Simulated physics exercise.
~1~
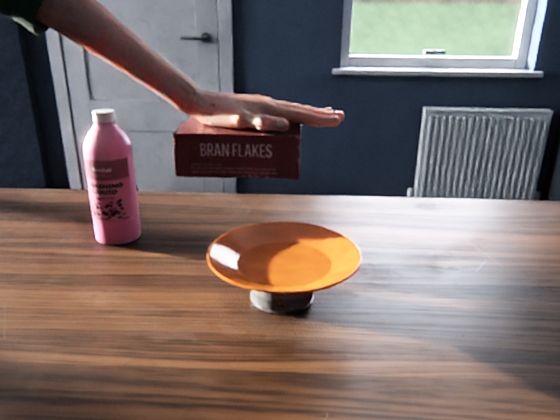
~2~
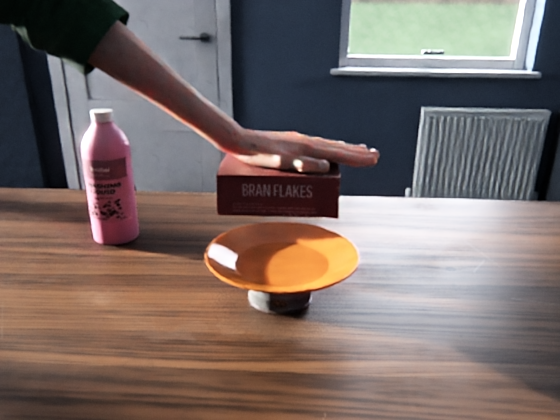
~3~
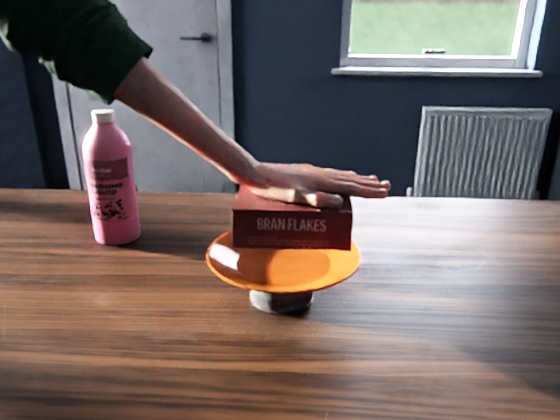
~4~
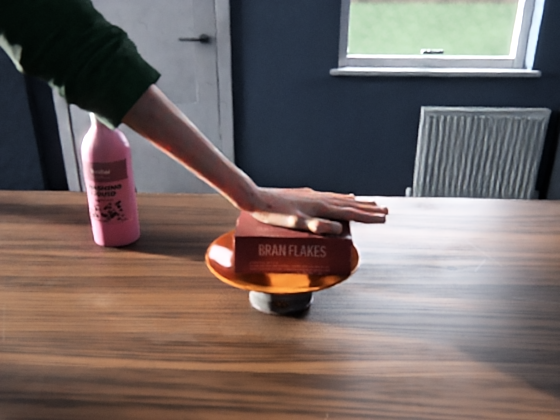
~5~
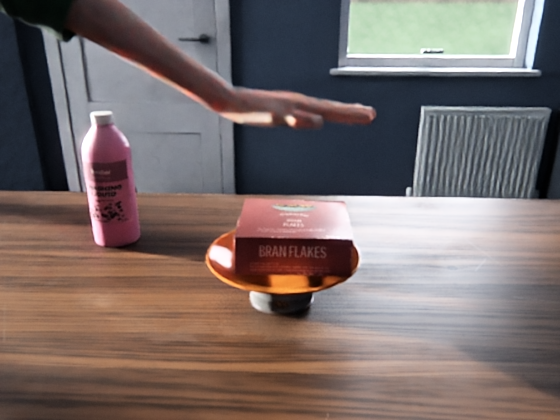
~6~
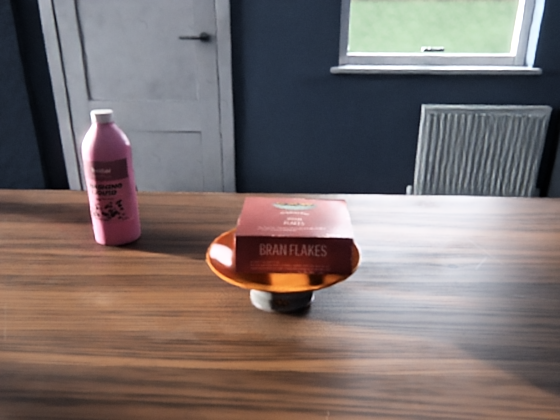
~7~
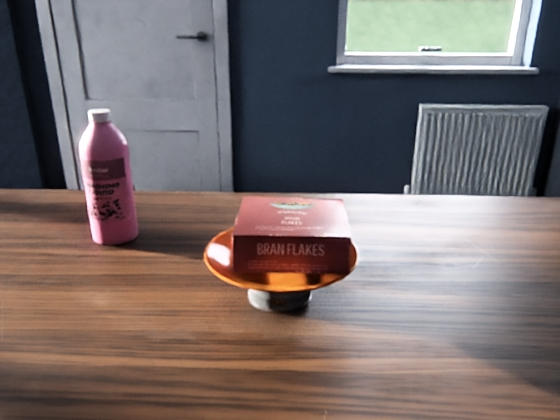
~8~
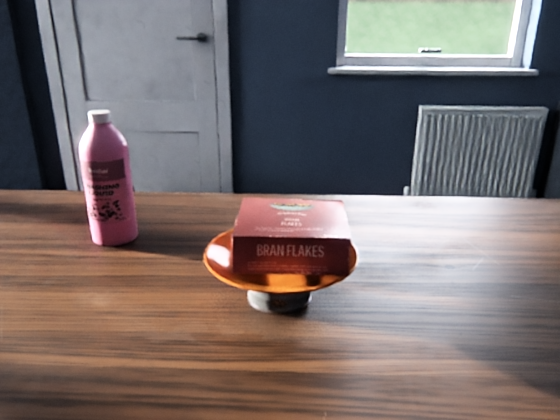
A hand lowers a red packet onto an orange plate and withdraws, leaving it balanced.
